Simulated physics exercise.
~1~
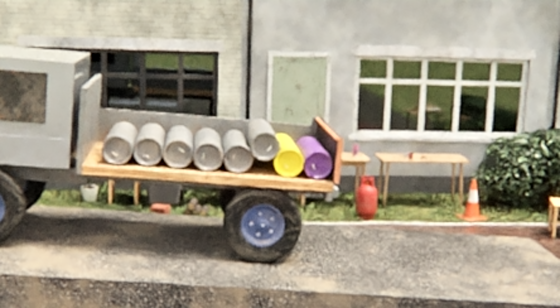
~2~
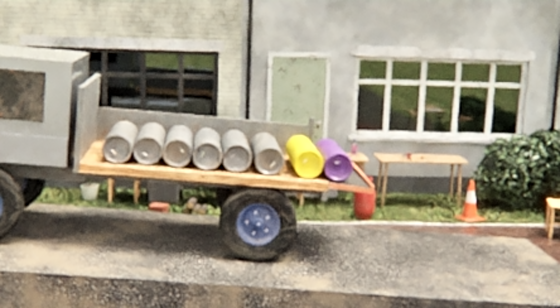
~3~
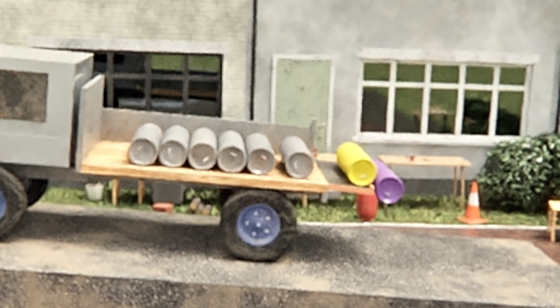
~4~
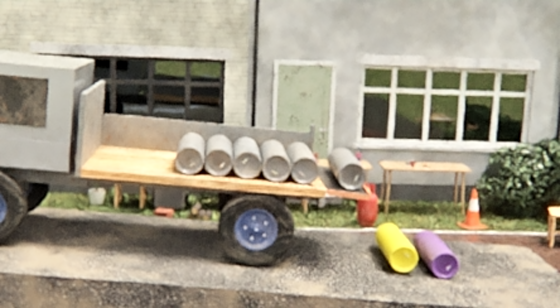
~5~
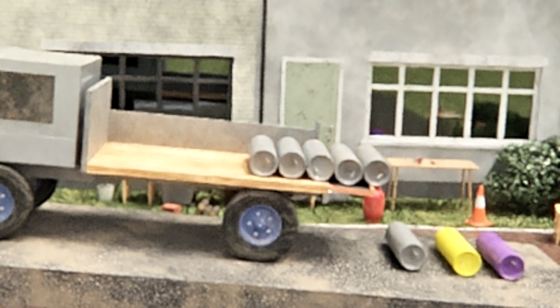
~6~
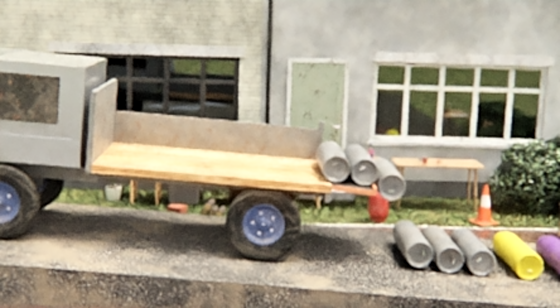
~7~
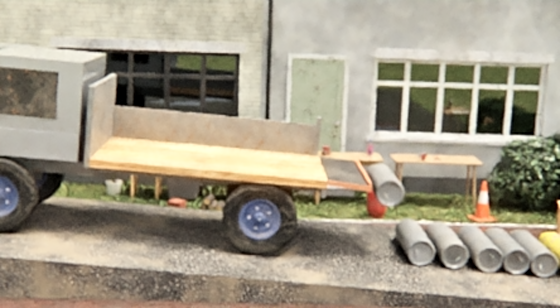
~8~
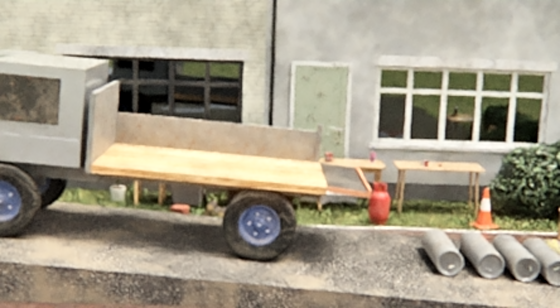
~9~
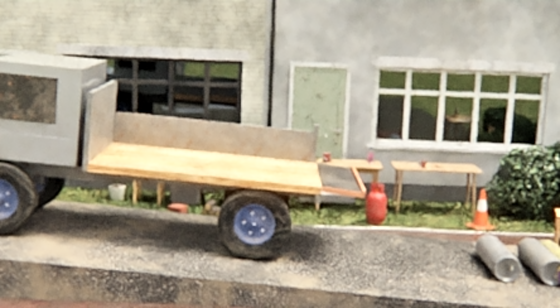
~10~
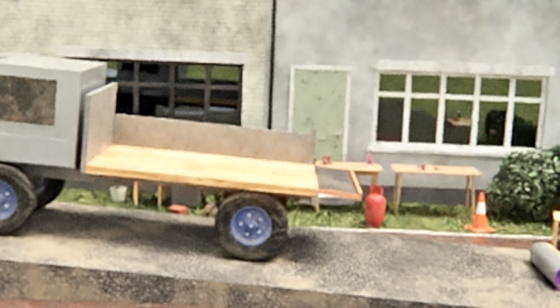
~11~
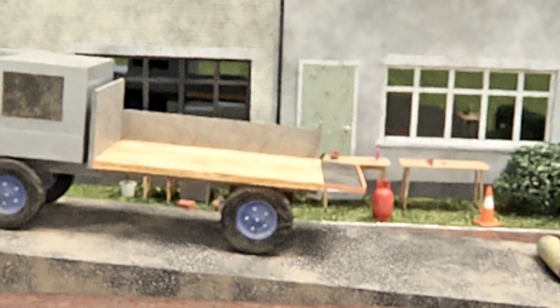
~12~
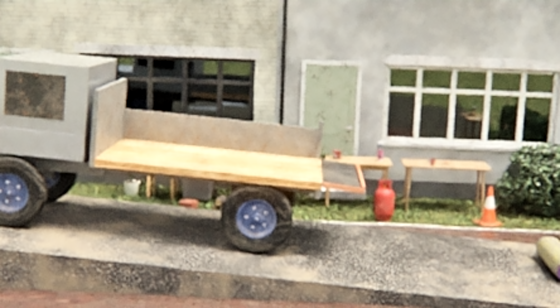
Eight gas cylinders, six grey, one yellow and one purple, roll right along a parked pick-up's bed as the tailgate drops, then spill off the back onto the sloping road. They roll on rightwards and mostly out of view, leaving the bed empty and one partly visible at the right edge.
